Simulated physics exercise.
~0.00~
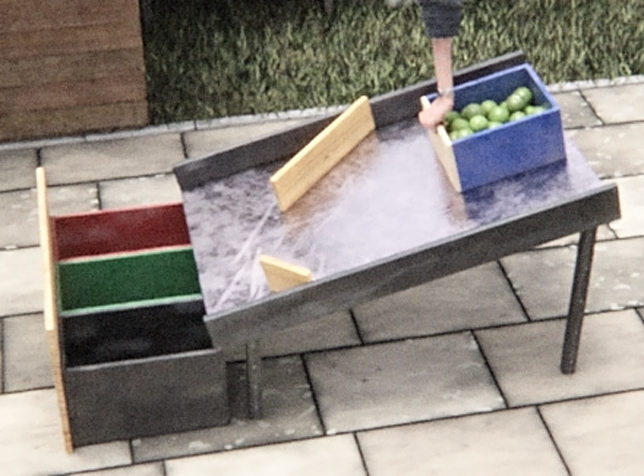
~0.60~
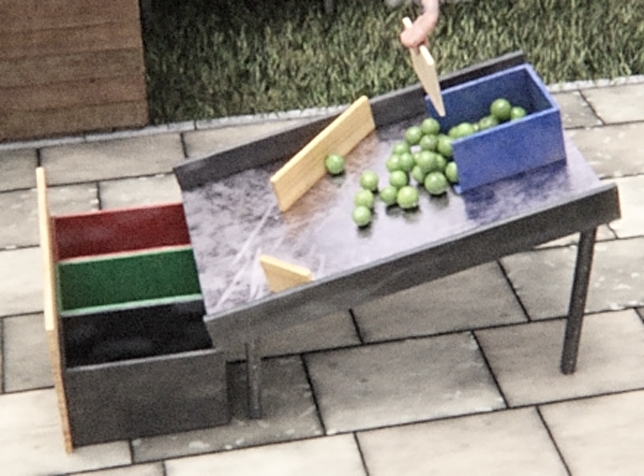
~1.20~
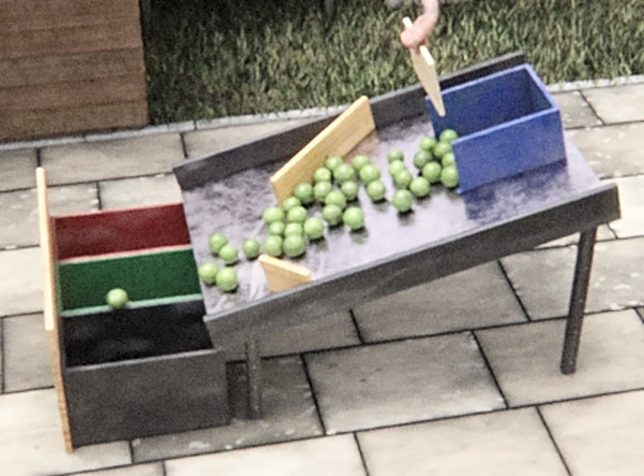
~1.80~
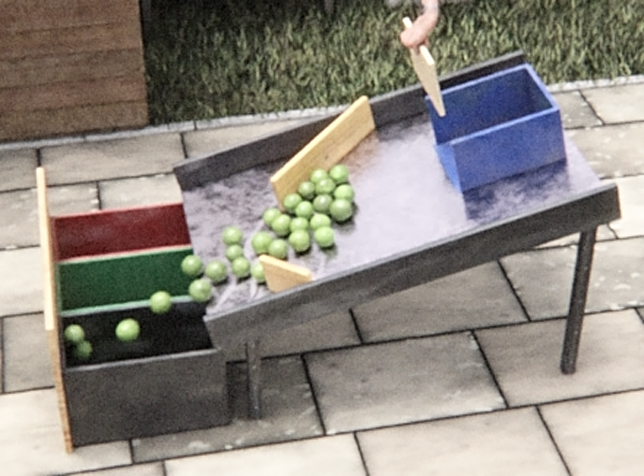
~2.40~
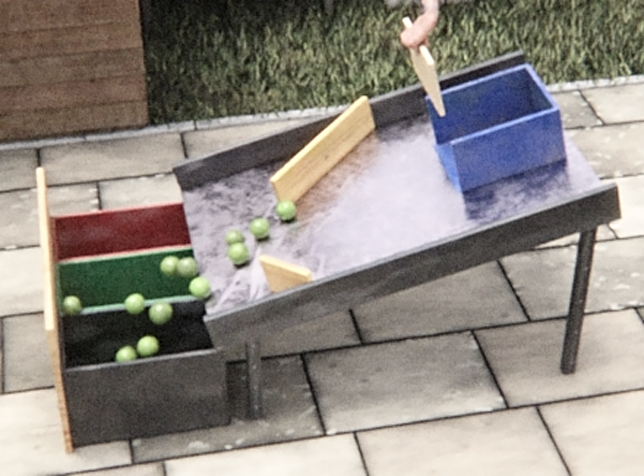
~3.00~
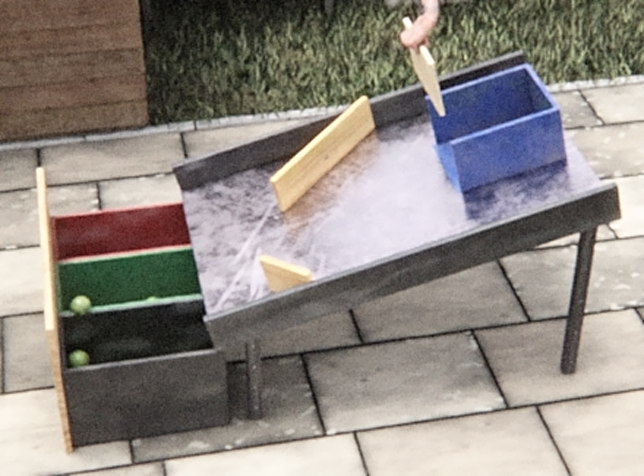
On a paved patio edged by grass, seen from above at an angle, a dark table slopes down to the left toward red, green and black bins. A blue pen full of green apples sits at its top right, with two angled wooden boards lower down. A hand lifts the pen's wooden gate and holds it clear. The apples spill out, spread down the slope and bunch against the boards. They pass between the boards and drop off the lower edge into the green and black bins, leaving the slope and pen empty and the red bin without any.
